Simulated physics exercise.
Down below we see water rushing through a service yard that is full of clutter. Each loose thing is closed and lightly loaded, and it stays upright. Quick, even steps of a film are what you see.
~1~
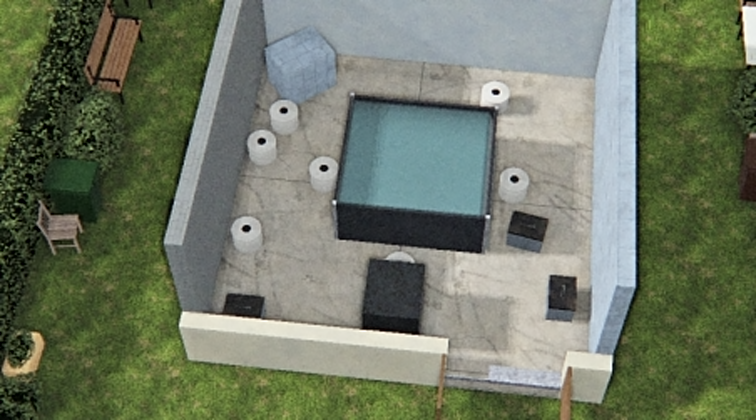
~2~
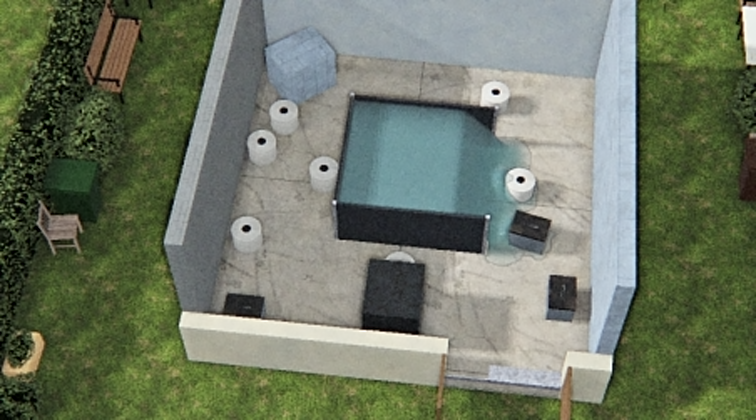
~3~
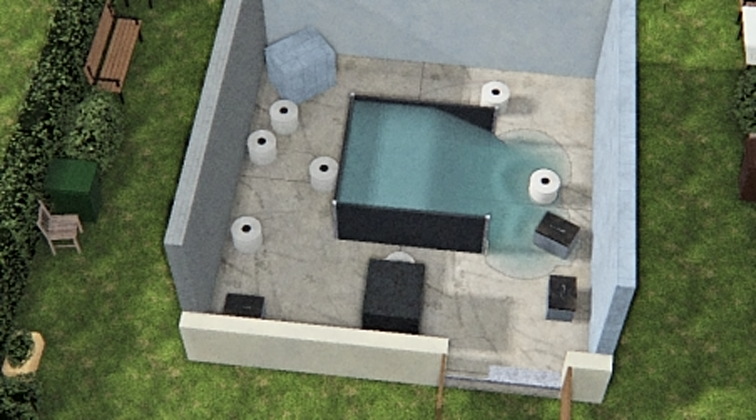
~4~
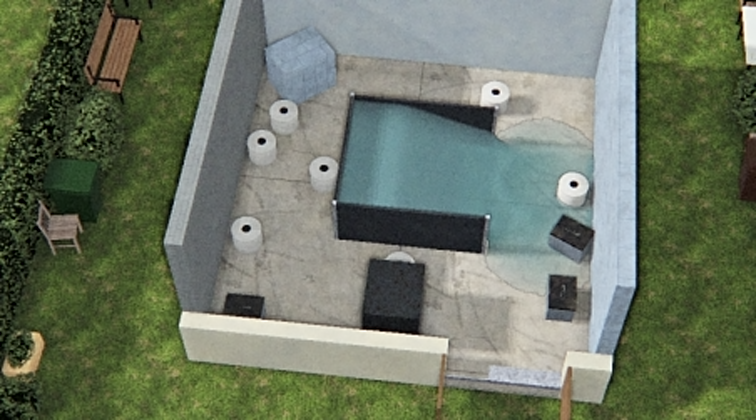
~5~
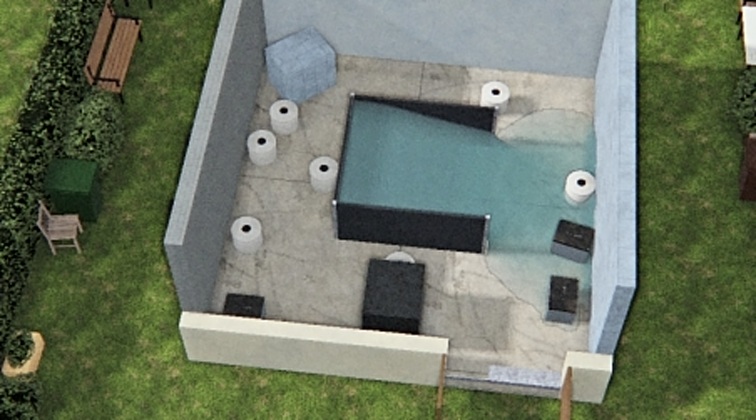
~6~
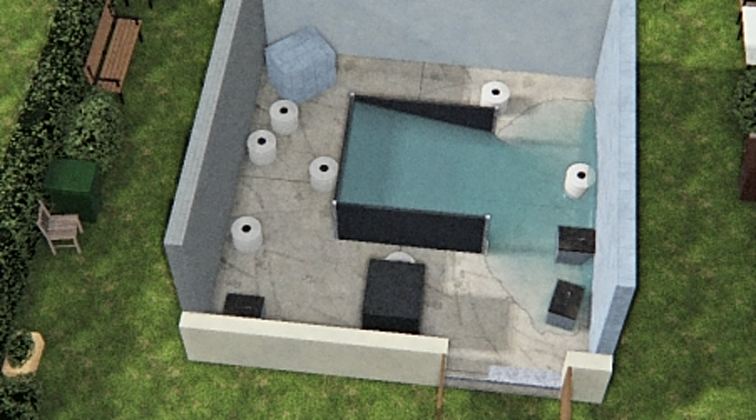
Water bursting from a dark-walled tank across a walled yard, pushing a white tub and then a dark chest to the right.
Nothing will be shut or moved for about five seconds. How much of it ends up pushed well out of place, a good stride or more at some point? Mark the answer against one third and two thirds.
One to two thirds of them.
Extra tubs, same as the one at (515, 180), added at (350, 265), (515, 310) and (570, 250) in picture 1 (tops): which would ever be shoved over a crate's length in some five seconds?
So, in order, the copies go nowhere much, a long way, a long way.
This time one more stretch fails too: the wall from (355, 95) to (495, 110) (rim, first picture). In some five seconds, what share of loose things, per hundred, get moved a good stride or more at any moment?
Near 90 in a hundred.
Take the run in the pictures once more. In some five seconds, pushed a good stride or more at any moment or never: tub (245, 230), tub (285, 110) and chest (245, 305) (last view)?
Item one stayed under the mark, item two went the distance, item three stayed under the mark.
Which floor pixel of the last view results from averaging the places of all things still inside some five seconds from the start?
The average lies close to (312, 217).
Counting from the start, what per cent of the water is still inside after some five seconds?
Near 76 per cent.
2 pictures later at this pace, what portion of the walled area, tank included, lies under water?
Something close to 35 per cent.
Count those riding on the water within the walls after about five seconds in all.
The answer is 2.
A moment on, 2 of 10 are well off their spots; 2 afloat.
Next, 3 of 10 are well off their spots; 1 afloat.
Later, 4 of 10 are well off their spots; 0 afloat.
In the end, 6 of 10 are well off their spots, and 6 have been at some point; 2 afloat.
